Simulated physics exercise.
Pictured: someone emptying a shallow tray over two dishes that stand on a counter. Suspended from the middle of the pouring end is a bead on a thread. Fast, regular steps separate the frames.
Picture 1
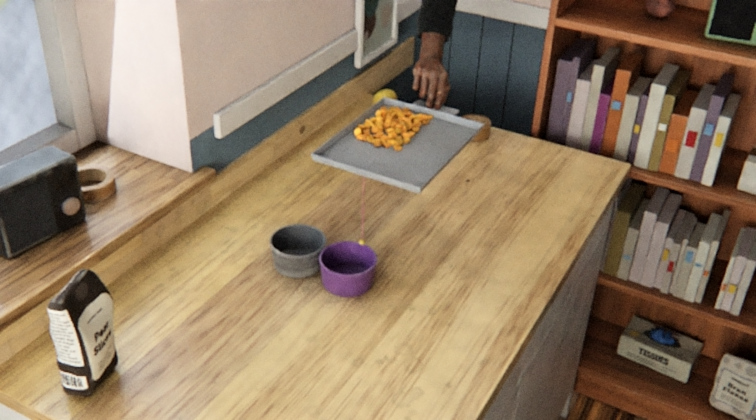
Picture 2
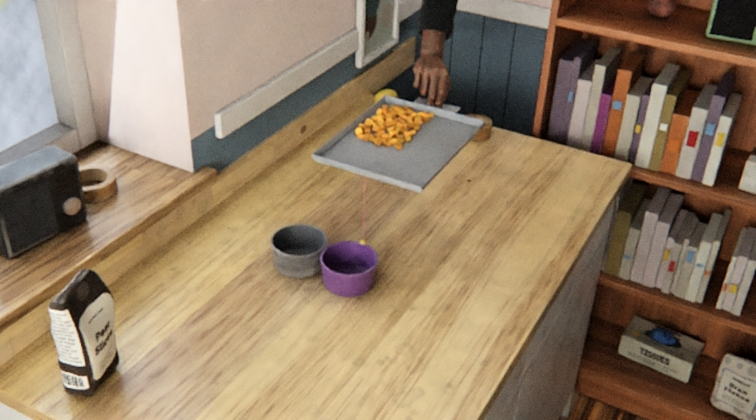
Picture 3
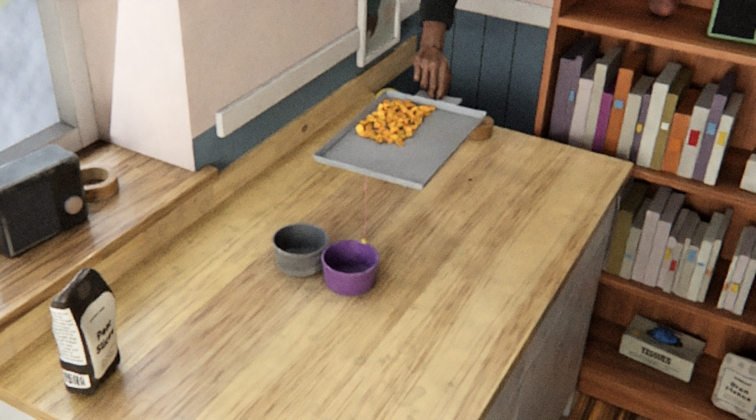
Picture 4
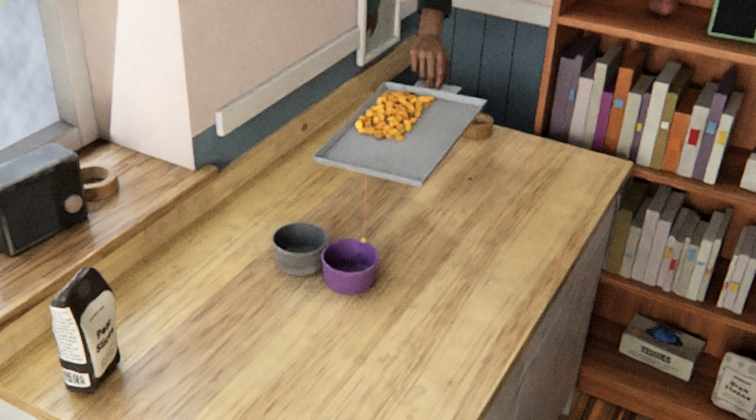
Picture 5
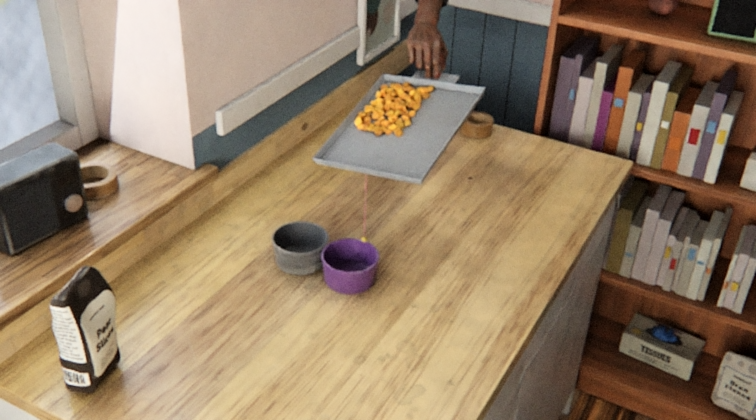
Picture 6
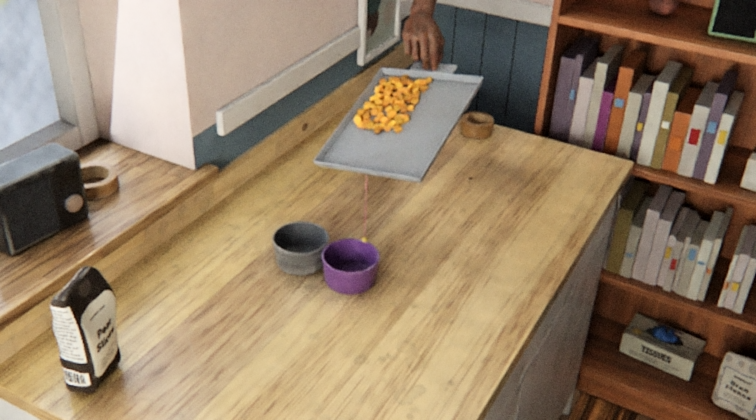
On a wooden counter, a hand raises the far end of a tray of orange pieces.
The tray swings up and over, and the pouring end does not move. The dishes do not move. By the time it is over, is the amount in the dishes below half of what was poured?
No.
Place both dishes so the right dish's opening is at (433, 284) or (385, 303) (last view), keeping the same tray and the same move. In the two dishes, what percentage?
You'd end up with around 0 per cent and then around 0 per cent.
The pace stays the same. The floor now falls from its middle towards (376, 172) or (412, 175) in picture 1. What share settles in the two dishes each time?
Lab note: Try one about 40 %, try two 0 %.
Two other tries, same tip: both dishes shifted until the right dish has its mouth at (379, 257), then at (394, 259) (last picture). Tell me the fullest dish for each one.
The one at left, then the one at left.
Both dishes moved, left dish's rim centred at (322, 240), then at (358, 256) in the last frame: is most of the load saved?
Past half, then shy of half.
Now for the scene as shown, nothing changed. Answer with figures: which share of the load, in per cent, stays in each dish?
Left 70 %, right 0 %.
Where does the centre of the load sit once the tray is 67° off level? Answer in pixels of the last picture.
Somewhere around pixel (325, 168) in the last picture.
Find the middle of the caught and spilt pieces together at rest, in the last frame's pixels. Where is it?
Last view, resting centre - approx. (303, 256).
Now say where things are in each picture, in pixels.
Corners of the pouring end at (314, 154) and (420, 186), level; middle of the load at (392, 124), small crackers; left dish at (283, 263); right dish at (334, 282); bead on its thread at (362, 242), in the first frame.
Corners of the pouring end at (315, 154) and (421, 186), level; middle of the load at (393, 123), in the second frame.
Corners of the pouring end at (316, 154) and (421, 183), tipped barely, lowest at the left corner; middle of the load at (394, 118), in the third frame.
Corners of the pouring end at (315, 156) and (421, 180), tipped a little, lowest at the left corner; middle of the load at (393, 112), in the fourth frame.
Corners of the pouring end at (315, 157) and (420, 178), tipped clearly, lowest at the left corner; middle of the load at (392, 106), in the fifth frame.
Corners of the pouring end at (316, 160) and (419, 177), tipped clearly, lowest at the left corner; middle of the load at (391, 101); left dish at (286, 260); right dish at (336, 279), in the sixth frame.
Soon, tray tipped steeply; about two thirds on the tray; a small part in the left dish; about a quarter in the air.
A while on, tray tipped past a quarter turn; a stray few on the tray; a stray few in the right dish; about two thirds in the left dish; about a quarter outside both; a small part in the air.
Towards the end, tray tipped past a quarter turn; a stray few in the right dish; about two thirds in the left dish; about a quarter outside both.
Finally, tray tipped past a quarter turn; a stray few in the right dish; about two thirds in the left dish; about a quarter outside both.
